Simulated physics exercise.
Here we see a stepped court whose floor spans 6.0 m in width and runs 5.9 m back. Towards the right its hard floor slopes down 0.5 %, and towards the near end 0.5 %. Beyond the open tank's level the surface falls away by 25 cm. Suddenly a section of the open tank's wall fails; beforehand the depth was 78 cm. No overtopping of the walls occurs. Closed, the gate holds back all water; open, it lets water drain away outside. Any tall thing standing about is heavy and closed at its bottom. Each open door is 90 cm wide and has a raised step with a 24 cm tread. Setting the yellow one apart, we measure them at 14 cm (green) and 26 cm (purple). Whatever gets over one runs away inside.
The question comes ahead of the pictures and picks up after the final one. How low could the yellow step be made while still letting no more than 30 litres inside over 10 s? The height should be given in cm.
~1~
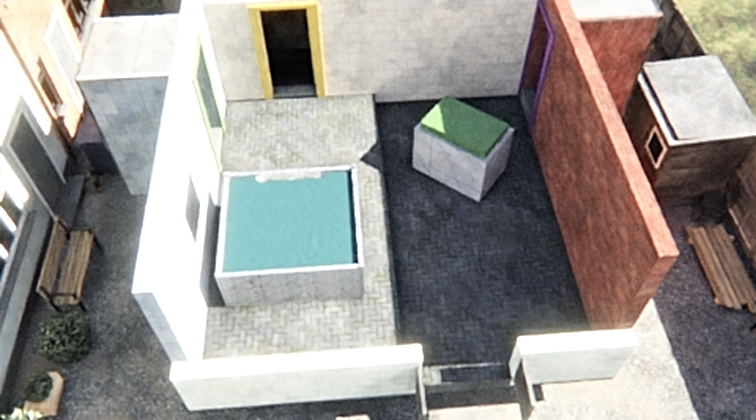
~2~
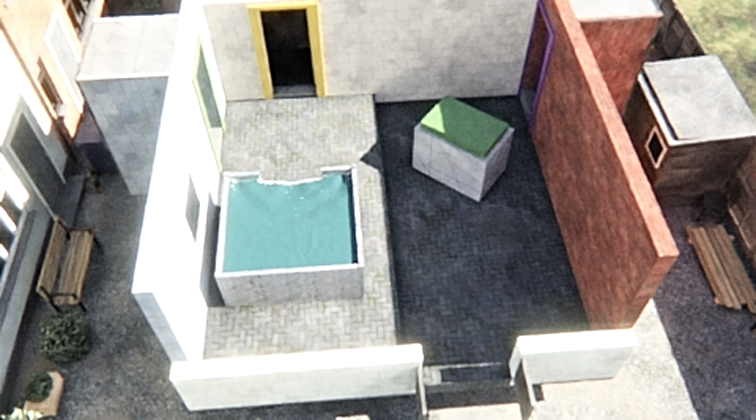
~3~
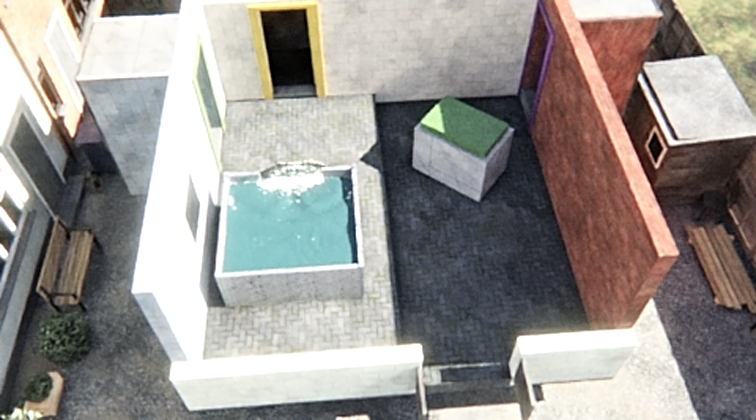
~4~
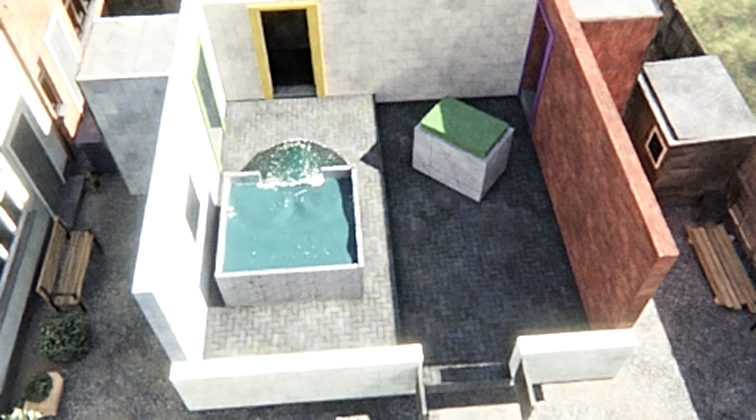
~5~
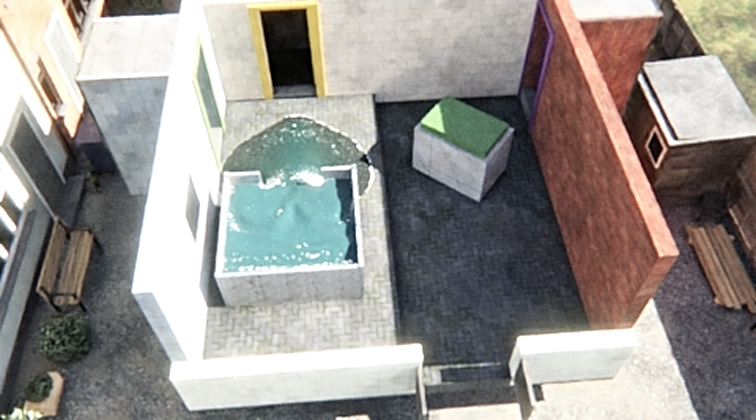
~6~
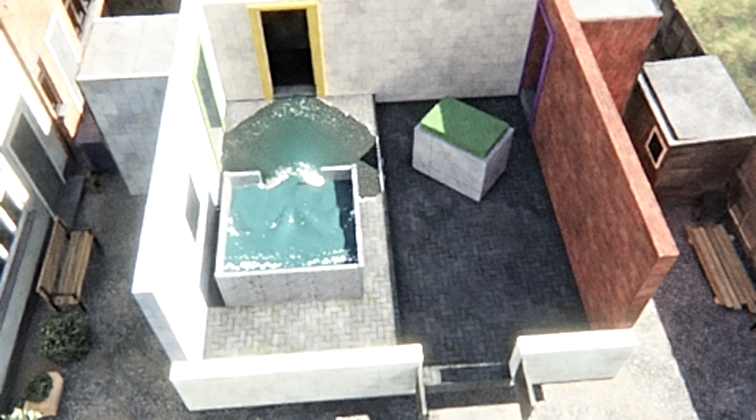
About 30 cm.
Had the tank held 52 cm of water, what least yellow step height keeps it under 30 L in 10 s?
Roughly 18 centimetres would do it.
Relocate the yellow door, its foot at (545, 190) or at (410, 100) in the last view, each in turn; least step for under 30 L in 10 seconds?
In turn: About 8.5 cm, about 11.0 cm.
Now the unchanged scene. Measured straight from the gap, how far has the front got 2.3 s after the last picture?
Front distance: Approx. 5.2 m.
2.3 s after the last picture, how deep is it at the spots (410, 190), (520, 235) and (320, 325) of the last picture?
Roughly 1, 0 and 0 centimetres.
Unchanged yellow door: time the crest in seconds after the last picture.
At roughly 1.6 s.
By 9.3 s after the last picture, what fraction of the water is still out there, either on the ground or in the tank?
About 78 %.
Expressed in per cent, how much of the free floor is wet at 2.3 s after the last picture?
Approximately 40 % of it.
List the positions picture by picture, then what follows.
In the first picture, the open tank at (291, 221) is whole and still, 78 cm deep; the yellow door at (290, 58) is dry.
In the second picture, the gap is on the far side, the front 0.3 m out at a hidden place; the back of the open tank holds 78 cm.
In the third picture, the front is at (276, 168), 0.9 m from the gap on the far side; 1.1 m2 of floor is wet, 78 cm left at the back.
In the fourth picture, water pours out on the far side and has run 1.5 m, to (292, 143); about 9 cm deep outside, 77 cm at the back.
In the fifth picture, the front is at (292, 119), 2.1 m from the gap on the far side; 4.0 m2 of floor is wet, 70 cm left at the back.
In the sixth picture, water pours out on the far side and has run 2.7 m, to (283, 98); about 5 cm deep outside, 65 cm at the back; water is at the yellow door at (290, 58).
Then, 0.7 s after the last picture water covers 30 % of the floor, deepest (48 cm) near (226, 105); 6 cm at the yellow door, 85 litres in over its 10 cm step.
Then, 2.3 s after the last picture water covers 40 % of the floor, deepest (30 cm) near (520, 105); 24 cm at the yellow door, 325 litres in over its 10 cm step.
Then, 9.3 s after the last picture water covers 90 % of the floor, deepest (17 cm) near (513, 111); 9 cm at the yellow door, 479 litres in over its 10 cm step.
At the yellow door as built, the water peaked near 33 cm, 1.5 s after the last picture.
Run again over the same 10 s with other heights there, 54 litres in over 27.5 cm, 2 litres over 37.5 cm. The limit of 30 litres is kept from about 30 cm up.
